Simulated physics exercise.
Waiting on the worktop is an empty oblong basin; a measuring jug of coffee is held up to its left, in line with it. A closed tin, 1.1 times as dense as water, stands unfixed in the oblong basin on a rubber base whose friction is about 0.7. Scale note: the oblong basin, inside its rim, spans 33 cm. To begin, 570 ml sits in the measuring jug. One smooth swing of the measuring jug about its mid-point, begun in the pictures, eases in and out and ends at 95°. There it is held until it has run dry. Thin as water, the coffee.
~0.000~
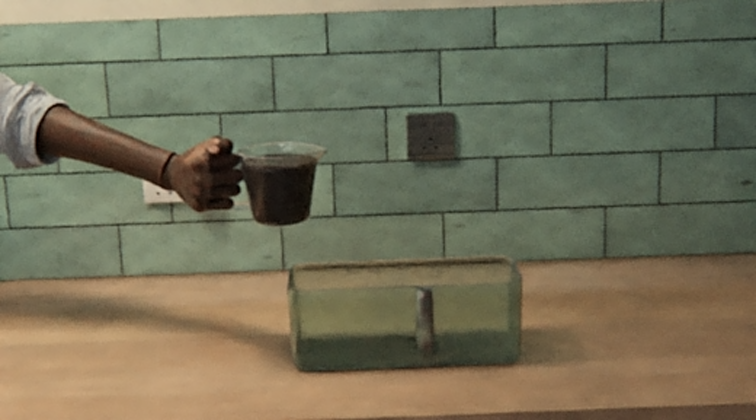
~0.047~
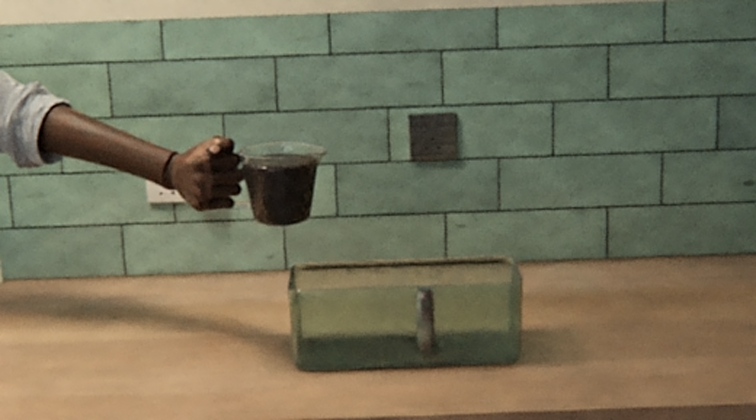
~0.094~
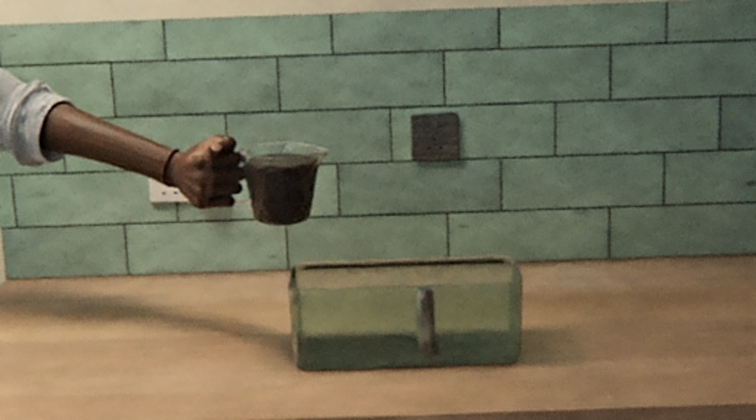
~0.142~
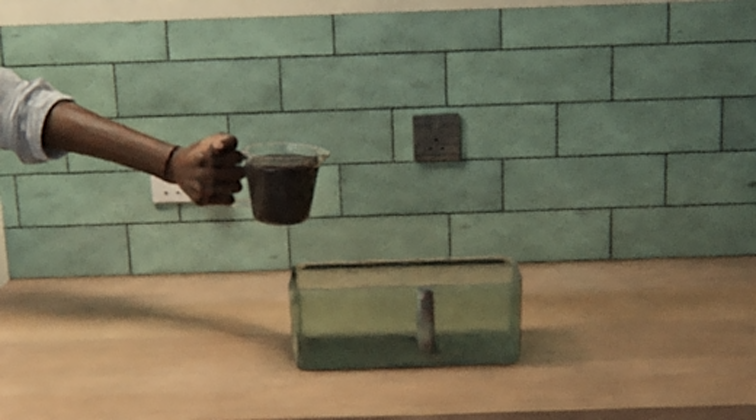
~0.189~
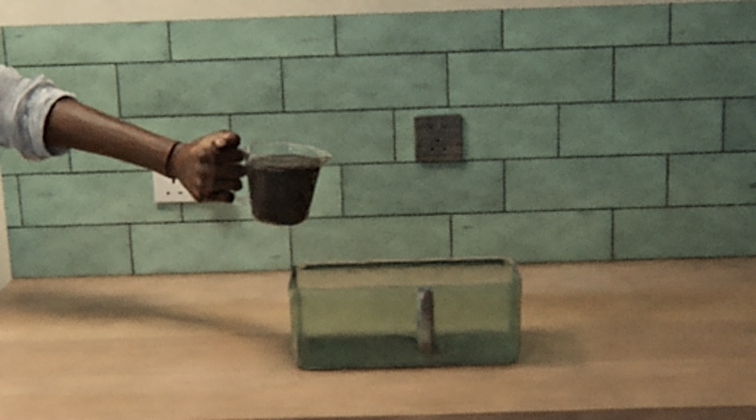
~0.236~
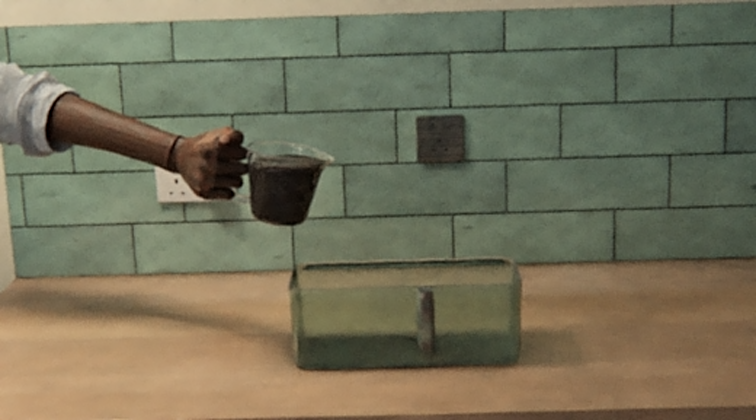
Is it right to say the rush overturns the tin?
It will weather it.
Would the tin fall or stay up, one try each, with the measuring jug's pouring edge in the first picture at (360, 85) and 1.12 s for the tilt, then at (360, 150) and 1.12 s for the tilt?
Try 1: Tipped over; try 2: Tipped over.
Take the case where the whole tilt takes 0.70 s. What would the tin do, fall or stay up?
It stays steady, then.
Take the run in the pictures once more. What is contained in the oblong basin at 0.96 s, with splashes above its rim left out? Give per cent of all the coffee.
Some 60 per cent.
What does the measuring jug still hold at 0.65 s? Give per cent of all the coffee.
I'd estimate some 74 % remains.
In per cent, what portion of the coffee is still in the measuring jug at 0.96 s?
Around 22 percent of it.
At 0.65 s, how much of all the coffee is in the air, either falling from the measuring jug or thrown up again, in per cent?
Some 20 % is the figure.
After 0.65 s the tilt is 59° and 74 per cent is still to pour; the tin stands where it began.
After 0.96 s the tilt is 90° and 22 per cent is still to pour; the tin stands where it began.
After 1.27 s the tilt is 95° and 1 per cent is still to pour; the tin stands where it began.
After 1.62 s the tilt is 95° and 0 per cent is still to pour; the tin stands where it began.
In the end the tin stands where it began.
